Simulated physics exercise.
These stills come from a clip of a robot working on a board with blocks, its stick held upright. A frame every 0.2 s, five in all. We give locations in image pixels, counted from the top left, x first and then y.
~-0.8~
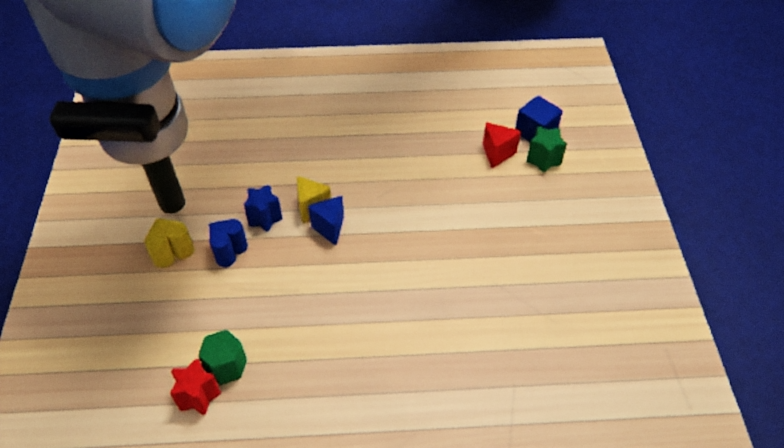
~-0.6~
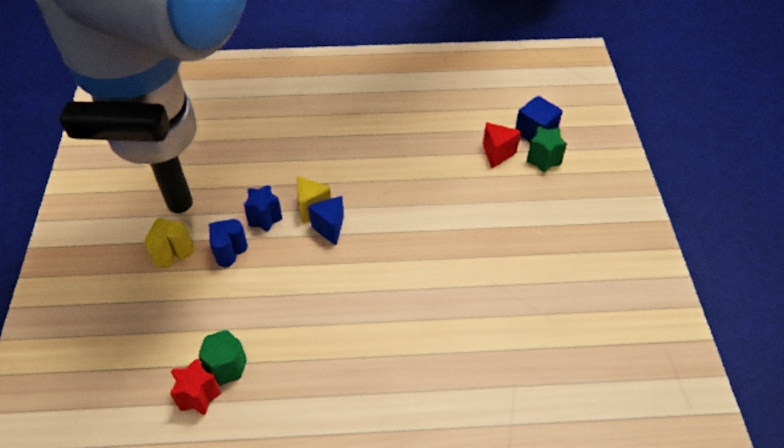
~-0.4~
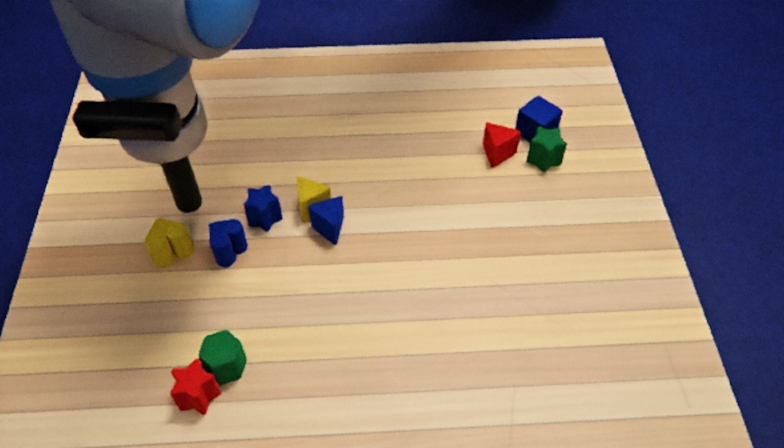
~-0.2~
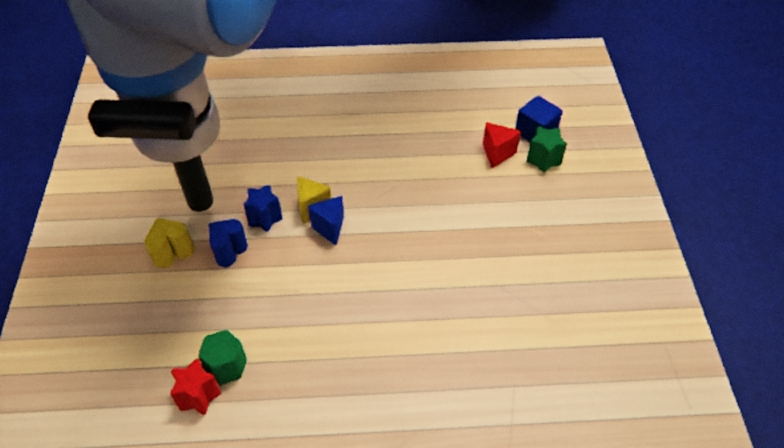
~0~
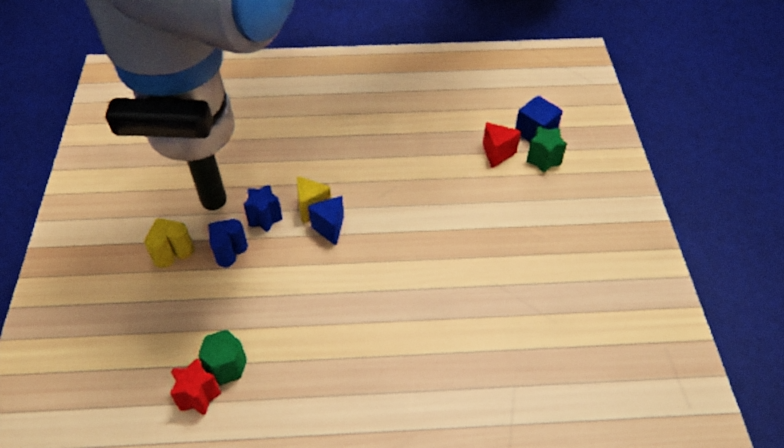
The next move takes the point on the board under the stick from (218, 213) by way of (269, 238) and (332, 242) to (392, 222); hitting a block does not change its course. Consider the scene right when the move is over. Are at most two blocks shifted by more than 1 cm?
Yes, that is how it ends up.
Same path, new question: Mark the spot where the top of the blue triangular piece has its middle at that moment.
Its top middle will sit at (354, 194).
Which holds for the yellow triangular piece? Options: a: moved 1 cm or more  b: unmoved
(b)
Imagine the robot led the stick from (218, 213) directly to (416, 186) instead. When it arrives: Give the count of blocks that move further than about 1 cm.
Of all the blocks, two travel more than a centimetre.
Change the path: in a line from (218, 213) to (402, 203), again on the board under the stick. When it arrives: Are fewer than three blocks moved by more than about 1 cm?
I'd say no.
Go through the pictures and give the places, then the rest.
The first picture shows stick tip at (173, 205); block tops, blue heart-shaped block at (223, 231); blue star-shaped block at (260, 197); yellow triangular piece at (309, 188); blue triangular piece at (328, 208).
The second picture shows stick at (181, 205); blocks unchanged.
The third picture shows stick at (190, 204); blocks unchanged.
The fourth picture shows stick at (201, 203); blocks unchanged.
The fifth picture shows stick at (214, 202); blue heart-shaped block at (223, 231); blue star-shaped block at (260, 197); yellow triangular piece at (309, 188); blue triangular piece at (328, 208).
On the path given first. One third of the way, stick at (267, 228); blue star-shaped block at (277, 198), turned 70° anticlockwise.
Two thirds of the way, stick at (332, 231); blue star-shaped block at (280, 199), turned 90° anticlockwise; blue triangular piece at (343, 203), turned 30° anticlockwise.
At the end, stick at (392, 212); blue heart-shaped block in place; blue star-shaped block at (280, 199), turned 90° anticlockwise; yellow triangular piece in place; blue triangular piece at (354, 194), turned 65° anticlockwise.
